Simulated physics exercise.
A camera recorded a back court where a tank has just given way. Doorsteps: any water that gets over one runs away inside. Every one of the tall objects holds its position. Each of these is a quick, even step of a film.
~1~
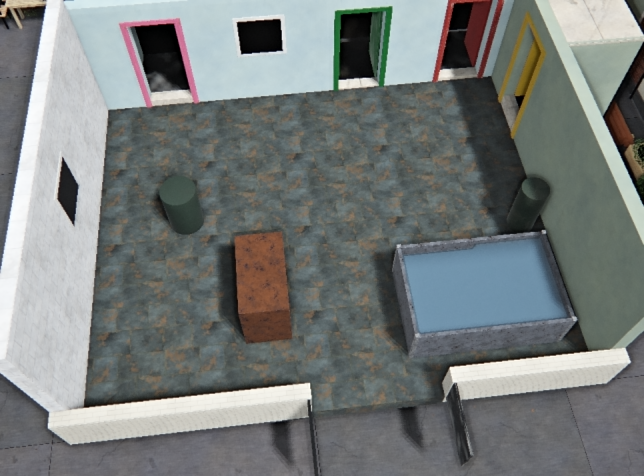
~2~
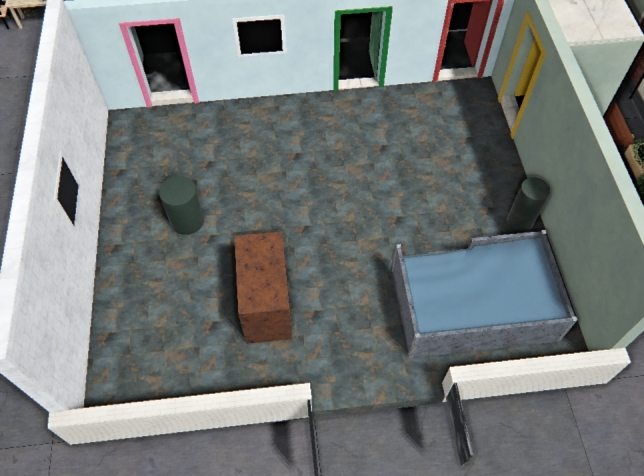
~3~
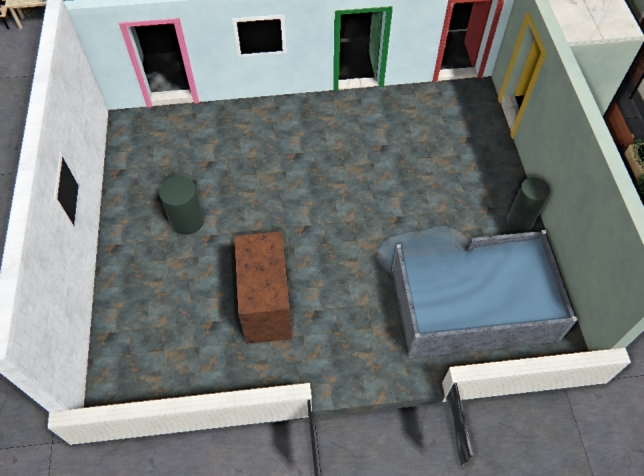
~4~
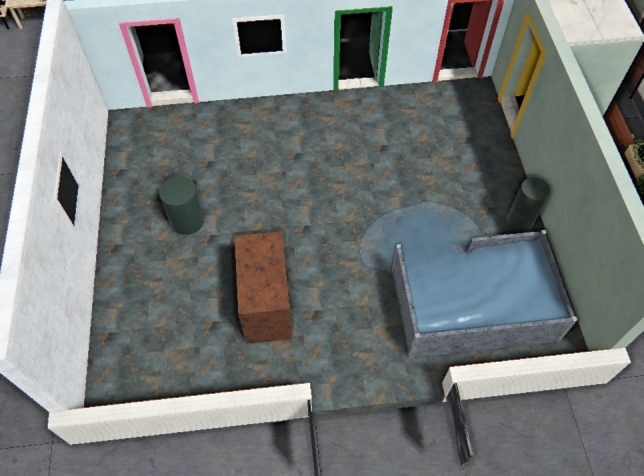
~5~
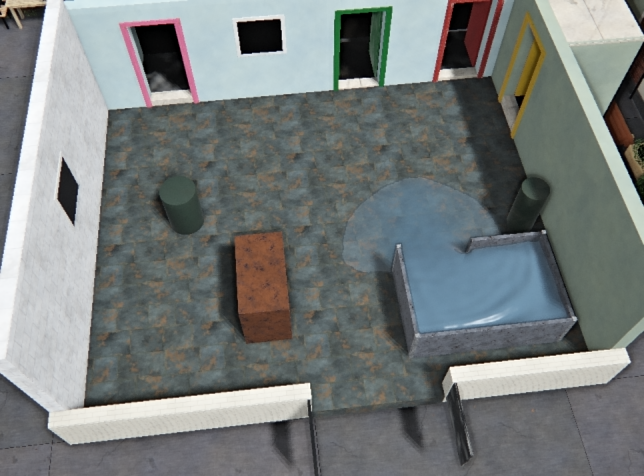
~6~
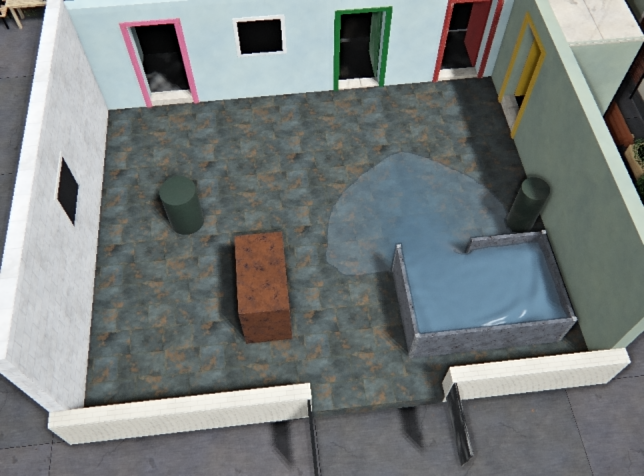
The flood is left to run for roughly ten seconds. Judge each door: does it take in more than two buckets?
In the end the red door will let in too much, the yellow door will let in an allowed amount, the pink door will let in an allowed amount, the green door will let in too much.
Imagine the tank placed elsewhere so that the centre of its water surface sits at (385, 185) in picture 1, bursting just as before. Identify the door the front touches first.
That's the door marked green.
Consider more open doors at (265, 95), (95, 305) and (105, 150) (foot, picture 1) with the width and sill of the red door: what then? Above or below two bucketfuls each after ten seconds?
In the listed order: Tops the limit, stays within it, tops the limit.
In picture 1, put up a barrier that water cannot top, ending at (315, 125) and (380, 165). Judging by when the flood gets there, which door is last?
Result: The pink one.
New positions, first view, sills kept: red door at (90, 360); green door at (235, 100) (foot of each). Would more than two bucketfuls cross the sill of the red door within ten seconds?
For the red door, it remains below.
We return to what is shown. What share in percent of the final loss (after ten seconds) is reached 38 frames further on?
I'd put it at 90 per cent.
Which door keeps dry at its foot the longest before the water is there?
My answer: The pink door.
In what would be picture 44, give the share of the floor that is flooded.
Near 65 in a hundred.
A moment on, water covers 35 % of the floor; the red door not reached, the yellow door not reached, the pink door not reached, the green door under two buckets in.
Next, water covers 45 % of the floor; the red door under two buckets in, the yellow door wet at the sill, nothing in, the pink door not reached, the green door far over two buckets in.
Then, water covers 55 % of the floor; the red door over two buckets in, the yellow door wet at the sill, nothing in, the pink door wet at the sill, nothing in, the green door far over two buckets in.
Later, water covers 65 % of the floor; the red door far over two buckets in, the yellow door wet at the sill, nothing in, the pink door wet at the sill, nothing in, the green door far over two buckets in.
In the end, water covers 85 % of the floor; the red door far over two buckets in, the yellow door wet at the sill, nothing in, the pink door wet at the sill, nothing in, the green door far over two buckets in.
